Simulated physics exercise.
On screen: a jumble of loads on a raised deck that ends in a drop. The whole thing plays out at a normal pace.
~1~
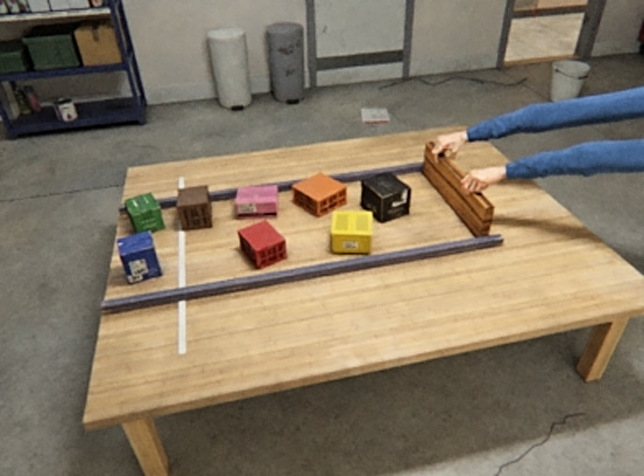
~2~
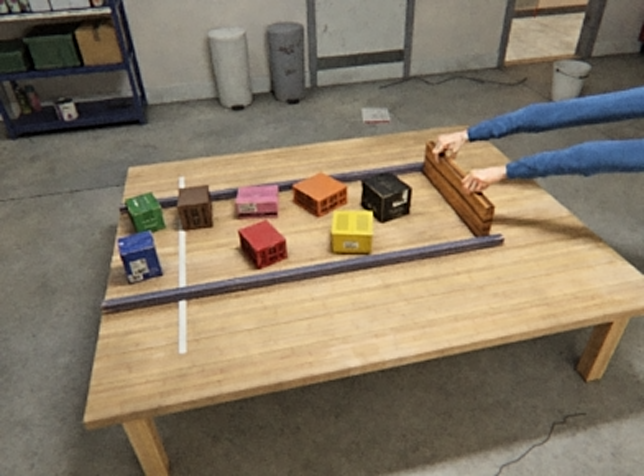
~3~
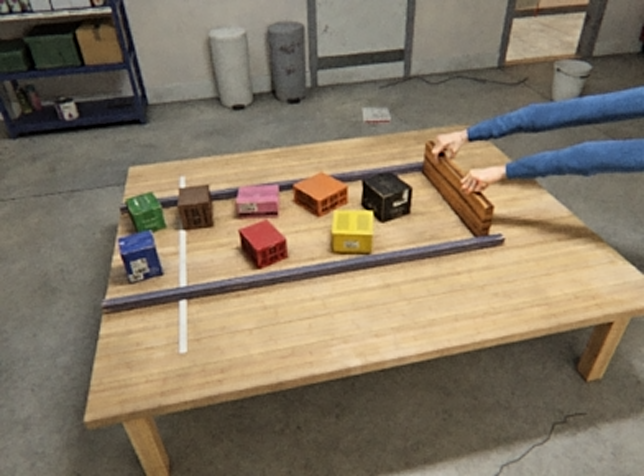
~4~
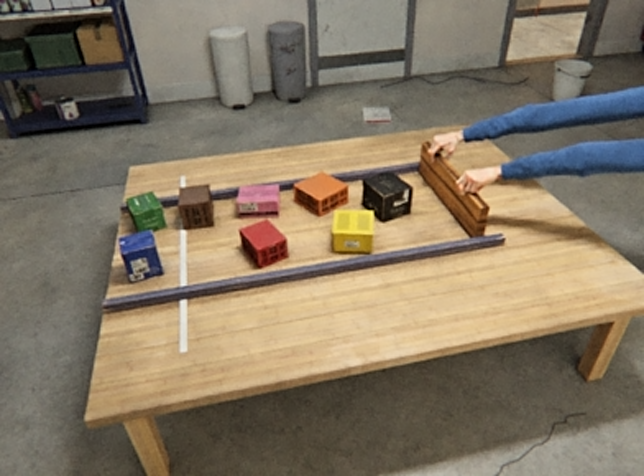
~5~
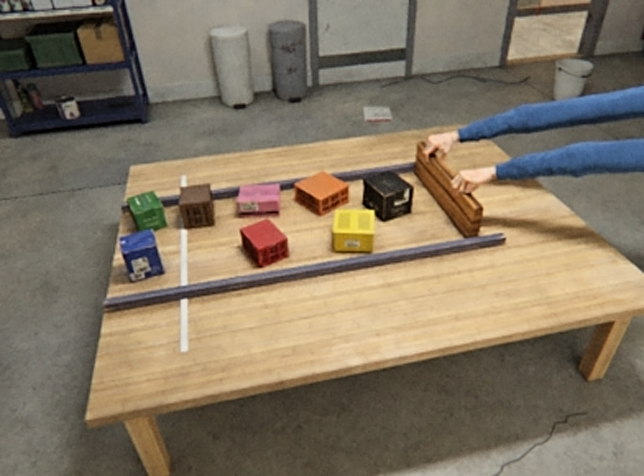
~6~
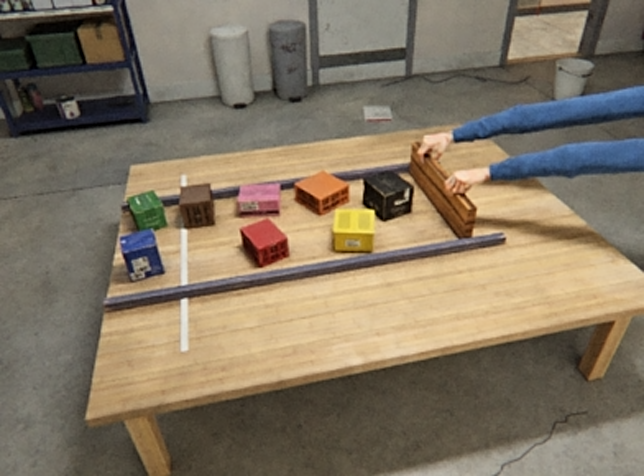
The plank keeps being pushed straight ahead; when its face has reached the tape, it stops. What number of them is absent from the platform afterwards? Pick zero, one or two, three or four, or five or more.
Three or four of them.
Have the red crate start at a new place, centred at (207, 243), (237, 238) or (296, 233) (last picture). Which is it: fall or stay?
Taking the starts in order, it keeps its place, then keeps its place, then keeps its place.
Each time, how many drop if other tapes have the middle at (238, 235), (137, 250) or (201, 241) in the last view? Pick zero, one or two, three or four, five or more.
Place one: Just one or two; place two: Five or more; place three: Three or four.
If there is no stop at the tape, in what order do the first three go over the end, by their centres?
In order: The green parcel, then the brown crate, then the pink parcel.
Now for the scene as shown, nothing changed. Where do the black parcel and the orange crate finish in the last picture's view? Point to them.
You'll find the black parcel at roughly (161, 228) and the orange crate at roughly (128, 217).
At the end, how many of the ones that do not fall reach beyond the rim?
Looks like 2 of them.
A little later, none off yet; green parcel at rest near (147, 212); blue parcel at rest near (142, 255); brown crate at rest near (198, 206).
Next, none off yet; green parcel tilted a little near (107, 214); blue parcel at rest near (142, 255); brown crate shifted well along near (136, 213).
When it is over, the number that fall off is three or four; down, pink parcel, brown crate, blue parcel and green parcel.
